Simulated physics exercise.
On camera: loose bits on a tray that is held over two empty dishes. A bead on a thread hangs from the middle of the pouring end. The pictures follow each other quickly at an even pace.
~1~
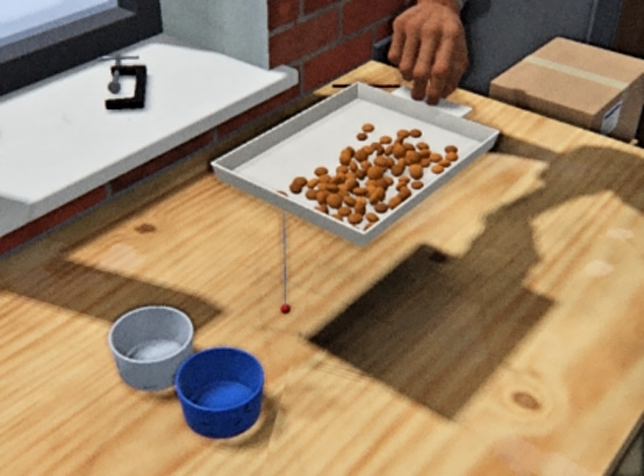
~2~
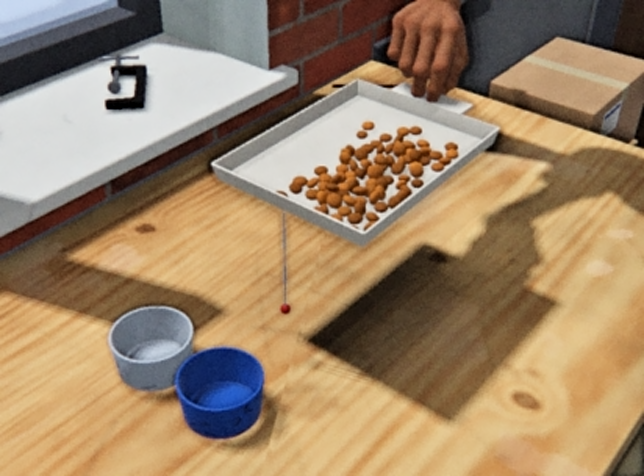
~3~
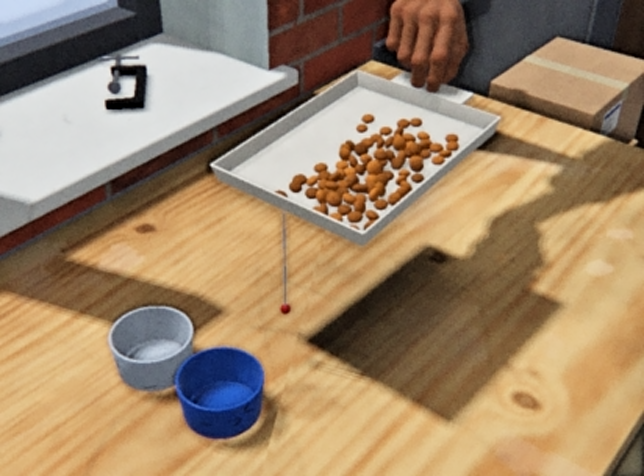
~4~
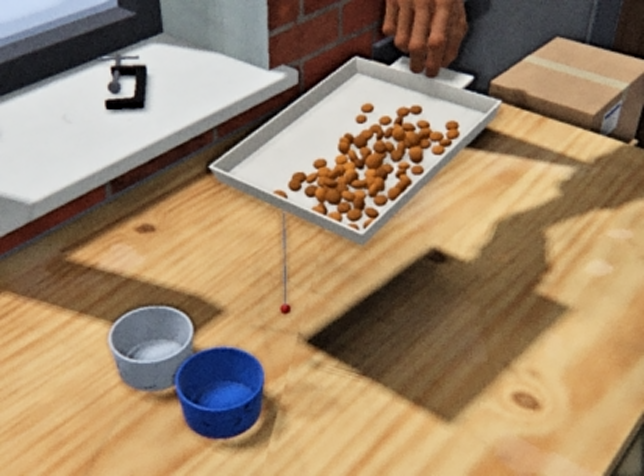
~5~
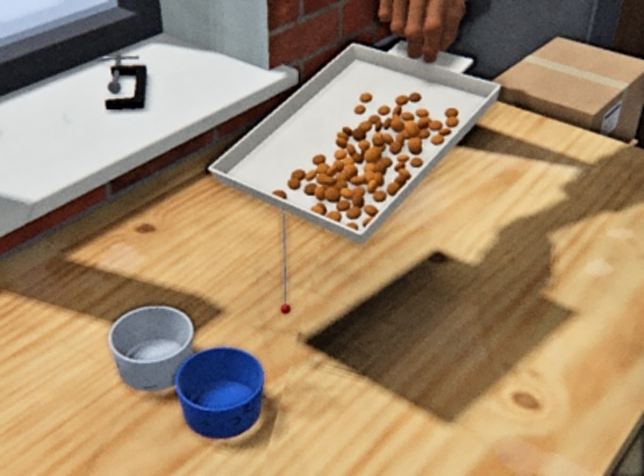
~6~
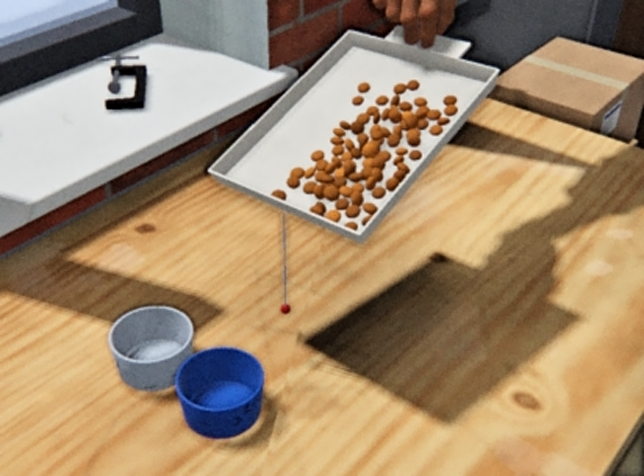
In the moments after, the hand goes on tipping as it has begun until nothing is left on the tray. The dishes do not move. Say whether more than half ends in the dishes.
Caught overall: Less than half.
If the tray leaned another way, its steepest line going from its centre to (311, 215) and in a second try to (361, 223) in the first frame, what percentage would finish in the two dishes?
In turn 10 and 0 in a hundred.
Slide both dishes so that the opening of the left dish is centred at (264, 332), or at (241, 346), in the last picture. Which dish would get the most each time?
At the first place left, at the second left.
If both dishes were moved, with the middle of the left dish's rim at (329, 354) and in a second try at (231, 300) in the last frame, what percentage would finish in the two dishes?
In turn 0 and 30 in a hundred.
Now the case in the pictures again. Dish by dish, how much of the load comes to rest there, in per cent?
For the left dish some 0 %, for the right dish some 10 %.
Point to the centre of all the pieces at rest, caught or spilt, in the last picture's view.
Roughly at (246, 364).
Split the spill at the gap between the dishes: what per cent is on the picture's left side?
Some 10 per cent.
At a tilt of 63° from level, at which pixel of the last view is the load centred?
Roughly at (291, 179).
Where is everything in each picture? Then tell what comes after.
Corners of the pouring end near (217, 163) and (363, 230), level; middle of the load near (376, 174), bits of cat kibble; left dish near (122, 369); right dish near (191, 416); bead on its thread near (286, 309), in the first picture.
Corners of the pouring end near (217, 163) and (363, 230), level; middle of the load near (376, 172), in the second picture.
Corners of the pouring end near (216, 164) and (362, 230), tipped barely, lowest at the left corner; middle of the load near (376, 168), in the third picture.
Corners of the pouring end near (215, 166) and (361, 229), tipped a little, lowest at the left corner; middle of the load near (376, 161), in the fourth picture.
Corners of the pouring end near (214, 167) and (360, 230), tipped a little, lowest at the left corner; middle of the load near (375, 155), in the fifth picture.
Corners of the pouring end near (214, 169) and (359, 230), tipped clearly, lowest at the left corner; middle of the load near (373, 148); left dish near (122, 369); right dish near (191, 416), in the sixth picture.
Shortly afterwards, tray tipped steeply; the whole lot on the tray.
Next, tray tipped past a quarter turn; near a quarter on the tray; a little in the right dish; only a few in the left dish; near a third outside both; near a third in the air.
Some moments later, tray tipped past a quarter turn; a little in the right dish; a little in the left dish; the bulk outside both.
In the end, tray tipped past a quarter turn; a little in the right dish; a little in the left dish; the bulk outside both.
